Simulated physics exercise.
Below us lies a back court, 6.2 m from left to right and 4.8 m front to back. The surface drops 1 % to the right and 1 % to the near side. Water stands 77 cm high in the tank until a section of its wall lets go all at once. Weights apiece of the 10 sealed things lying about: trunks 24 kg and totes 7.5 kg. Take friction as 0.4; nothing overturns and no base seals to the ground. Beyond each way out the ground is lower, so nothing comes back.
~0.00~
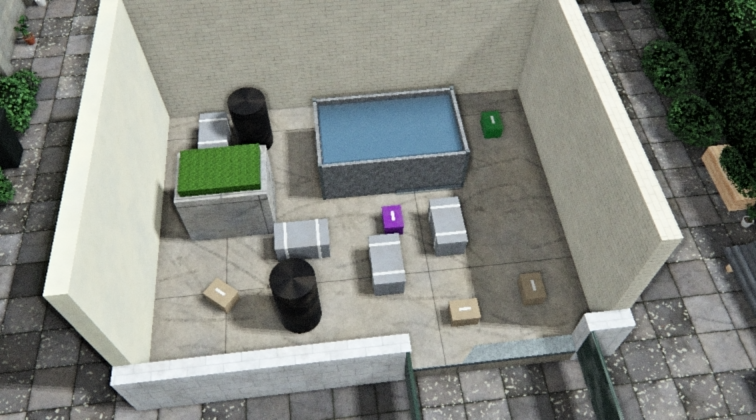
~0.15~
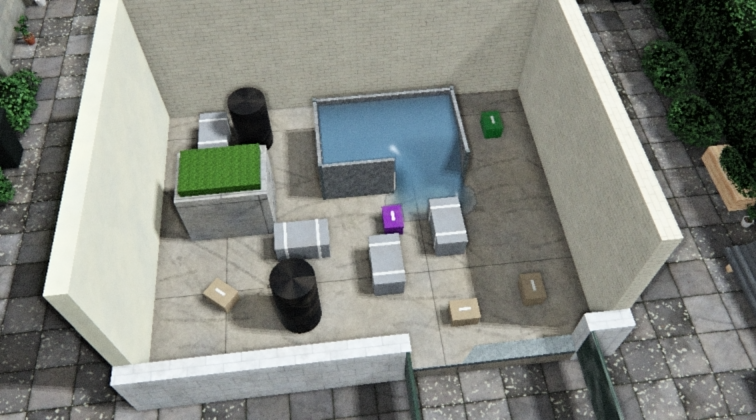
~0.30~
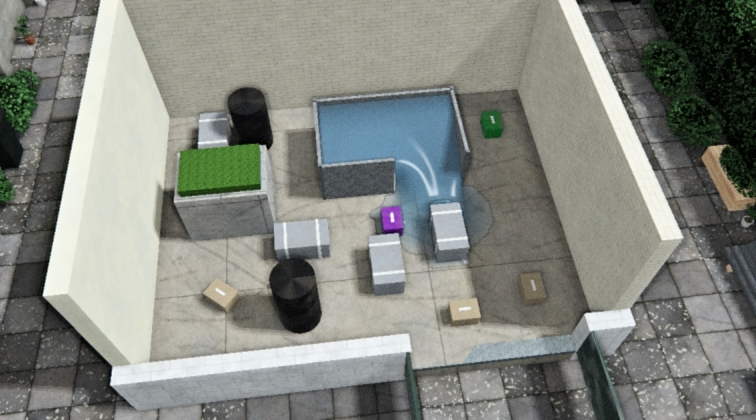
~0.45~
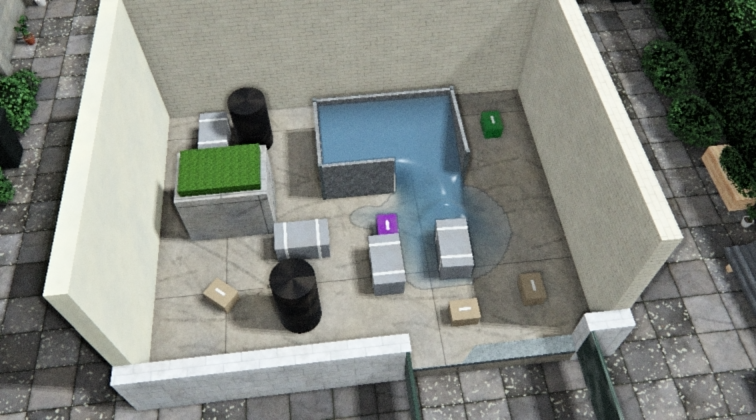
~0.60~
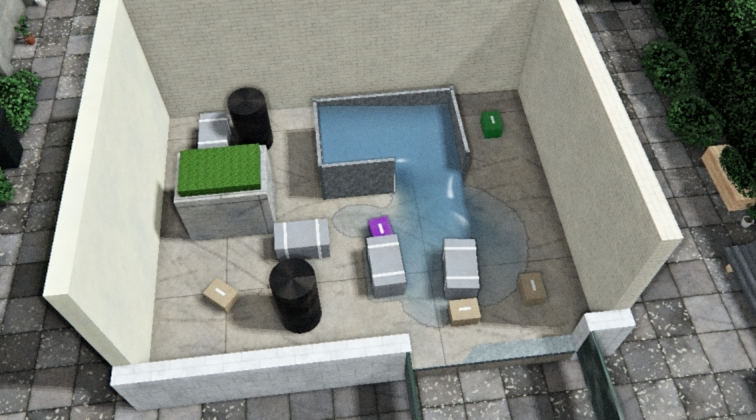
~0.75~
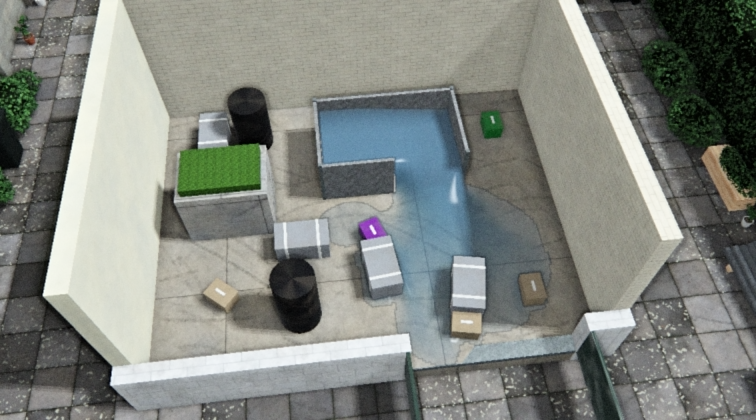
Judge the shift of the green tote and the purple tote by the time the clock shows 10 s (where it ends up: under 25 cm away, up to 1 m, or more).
Green tote holds its place, purple tote is nudged along.
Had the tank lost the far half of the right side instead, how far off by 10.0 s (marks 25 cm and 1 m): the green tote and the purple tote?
Then the green tote travels far, the purple tote holds its place.
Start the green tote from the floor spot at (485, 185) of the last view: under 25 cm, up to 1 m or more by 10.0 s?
It stays put.
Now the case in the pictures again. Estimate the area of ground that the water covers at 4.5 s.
About 17 m2.
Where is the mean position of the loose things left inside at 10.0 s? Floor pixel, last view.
At about (314, 213).
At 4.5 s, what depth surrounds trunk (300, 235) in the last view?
About 1 cm.
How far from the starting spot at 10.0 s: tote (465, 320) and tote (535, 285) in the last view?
In that order: Gone out, washed out.
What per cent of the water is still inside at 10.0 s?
About 28 per cent.
After 2.0 s the green tote is near (492, 120), 0.0 m from its start, aground; the purple tote is near (352, 232), 0.7 m from its start, aground; 3 of 10 are out; 0 afloat.
After 4.5 s the green tote is near (492, 120), 0.0 m from its start, aground; the purple tote is near (352, 232), 0.7 m from its start, aground; 3 of 10 are out; 0 afloat.
After 7.0 s the green tote is near (492, 120), 0.0 m from its start, aground; the purple tote is near (352, 232), 0.7 m from its start, aground; 3 of 10 are out; 0 afloat.
After 10.0 s the green tote is near (492, 120), 0.0 m from its start, aground; the purple tote is near (352, 232), 0.7 m from its start, aground; 3 of 10 are out; 0 afloat.
